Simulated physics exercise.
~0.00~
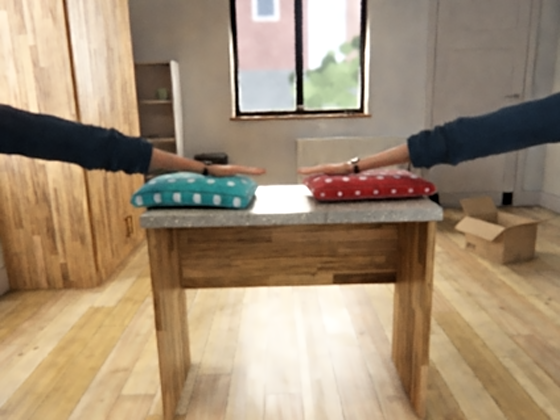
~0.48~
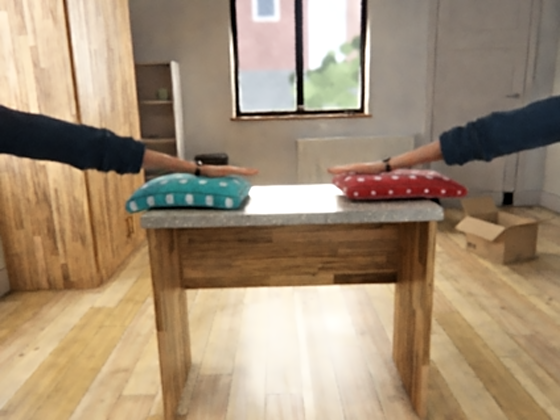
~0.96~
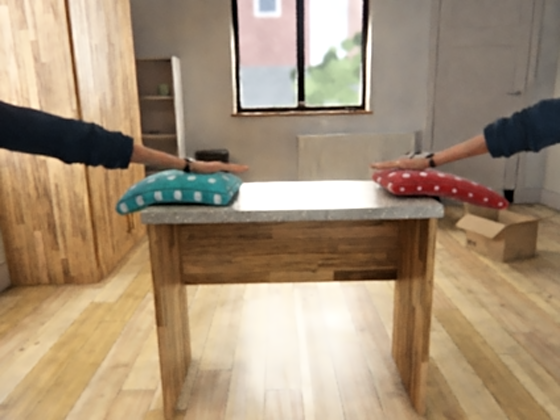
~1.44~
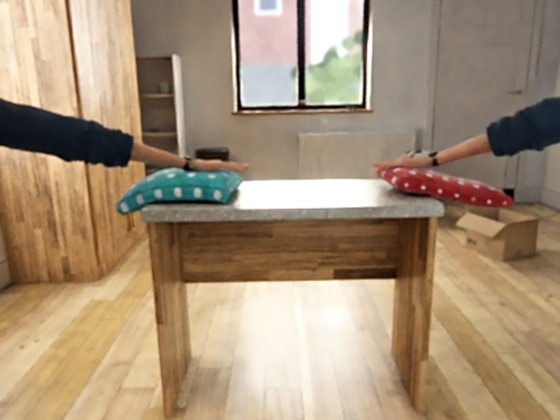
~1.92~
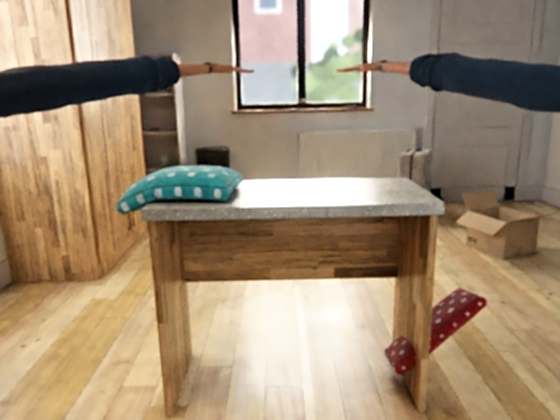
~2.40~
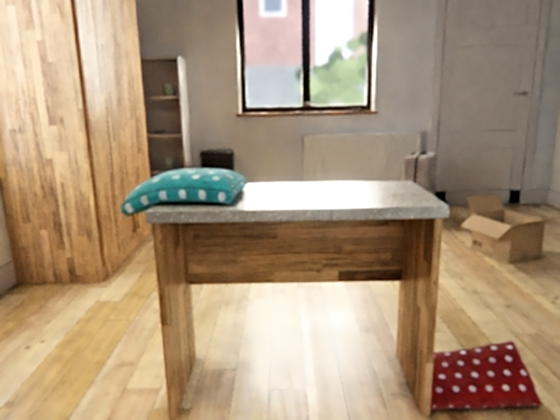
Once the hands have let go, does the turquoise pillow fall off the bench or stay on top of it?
The turquoise pillow stays on top of the bench, at its left end. It is the red pillow that goes down to the floor.
At the start, two hands reach in from either side and rest on a turquoise pillow and a red pillow, both dotted with white, on top of a bench in a bright room. The left hand slides the turquoise pillow a little to the left, while the right hand slides the red one farther right, until each pokes out past its end of the bench. The hands then lift away, and the red pillow tips and drops off the right end. It ends up on the wooden floor, while the turquoise pillow stays on the bench.
